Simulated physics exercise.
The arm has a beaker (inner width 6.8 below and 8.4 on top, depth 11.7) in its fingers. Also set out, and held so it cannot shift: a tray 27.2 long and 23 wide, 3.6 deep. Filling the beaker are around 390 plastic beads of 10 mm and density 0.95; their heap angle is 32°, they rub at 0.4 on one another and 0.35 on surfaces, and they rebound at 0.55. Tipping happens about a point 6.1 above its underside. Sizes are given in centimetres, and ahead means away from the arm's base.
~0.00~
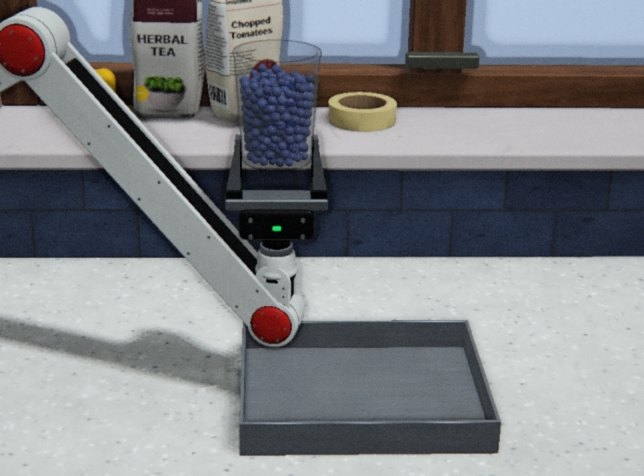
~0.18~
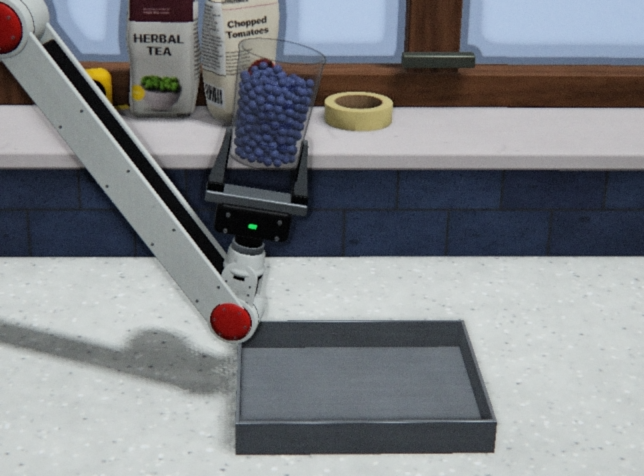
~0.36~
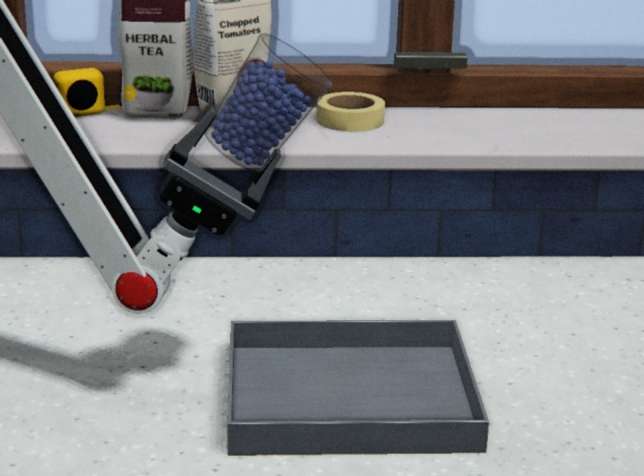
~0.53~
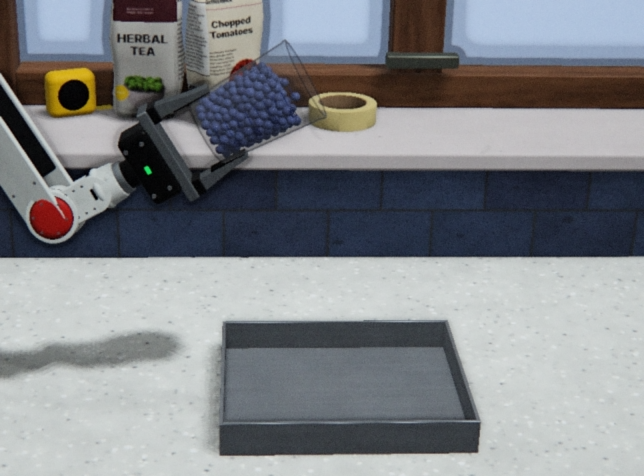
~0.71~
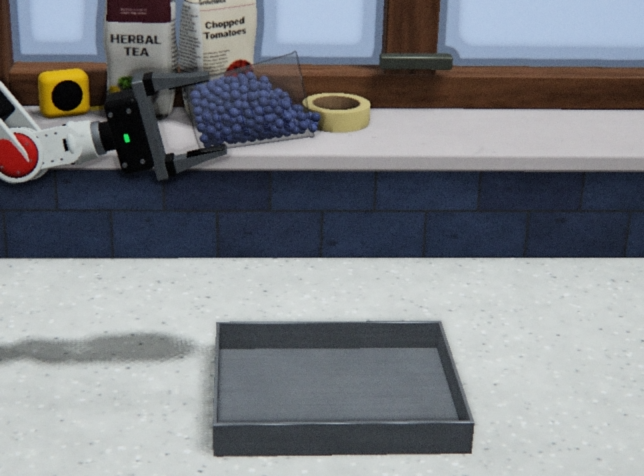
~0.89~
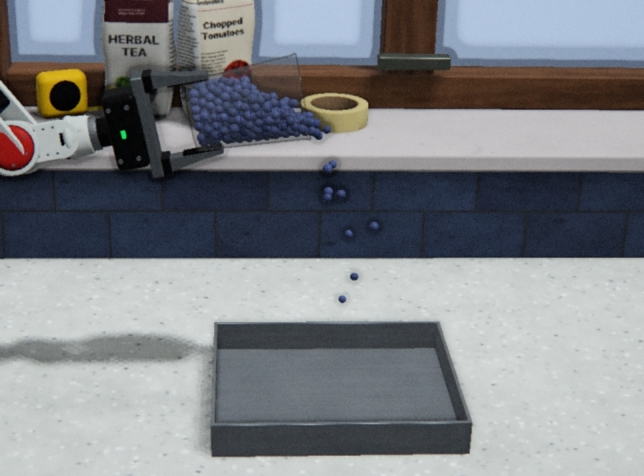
In the video, a robot arm holding a clear beaker of blue balls tilts it steadily rightward from upright to nearly horizontal above a countertop, and a few balls drop from its rim toward a gray tray.
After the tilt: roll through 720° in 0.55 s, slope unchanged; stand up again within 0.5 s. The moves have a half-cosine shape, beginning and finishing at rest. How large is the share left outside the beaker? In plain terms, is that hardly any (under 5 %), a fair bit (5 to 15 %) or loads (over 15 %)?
I'd say loads, over 15 %.
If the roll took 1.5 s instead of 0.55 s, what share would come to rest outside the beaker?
Then roughly 45 %.
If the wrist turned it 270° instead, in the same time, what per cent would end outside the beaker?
Estimate: Near 20 %.
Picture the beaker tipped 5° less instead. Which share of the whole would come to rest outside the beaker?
It would be around 10 percent.
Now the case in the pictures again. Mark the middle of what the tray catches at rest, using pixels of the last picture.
It's centred about (383, 386).
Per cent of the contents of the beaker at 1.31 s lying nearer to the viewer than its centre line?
Looks like around 50 per cent is in the front half.
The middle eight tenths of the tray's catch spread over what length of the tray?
About 22 cm.
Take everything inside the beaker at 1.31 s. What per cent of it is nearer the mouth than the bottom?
Around 40 percent.
After 1.31 s, tipped 79°, highest piece 40 above the table; 329 in the beaker, 24 in the tray, 2 on the table or floor, 38 in flight or on a rim.
After 1.73 s, tipped 30°, highest piece 39 above the table; 304 in the beaker, 54 in the tray, 6 on the table or floor, 29 in flight or on a rim.
After 2.14 s, upright, highest piece 39 above the table; 303 in the beaker, 64 in the tray, 24 on the table or floor, 2 in flight or on a rim.
After 2.84 s, upright, highest piece 39 above the table; 303 in the beaker, 66 in the tray, 24 on the table or floor.
At rest, 303 in the beaker, 66 in the tray, 24 on the table or floor. That is 23 % outside the beaker.
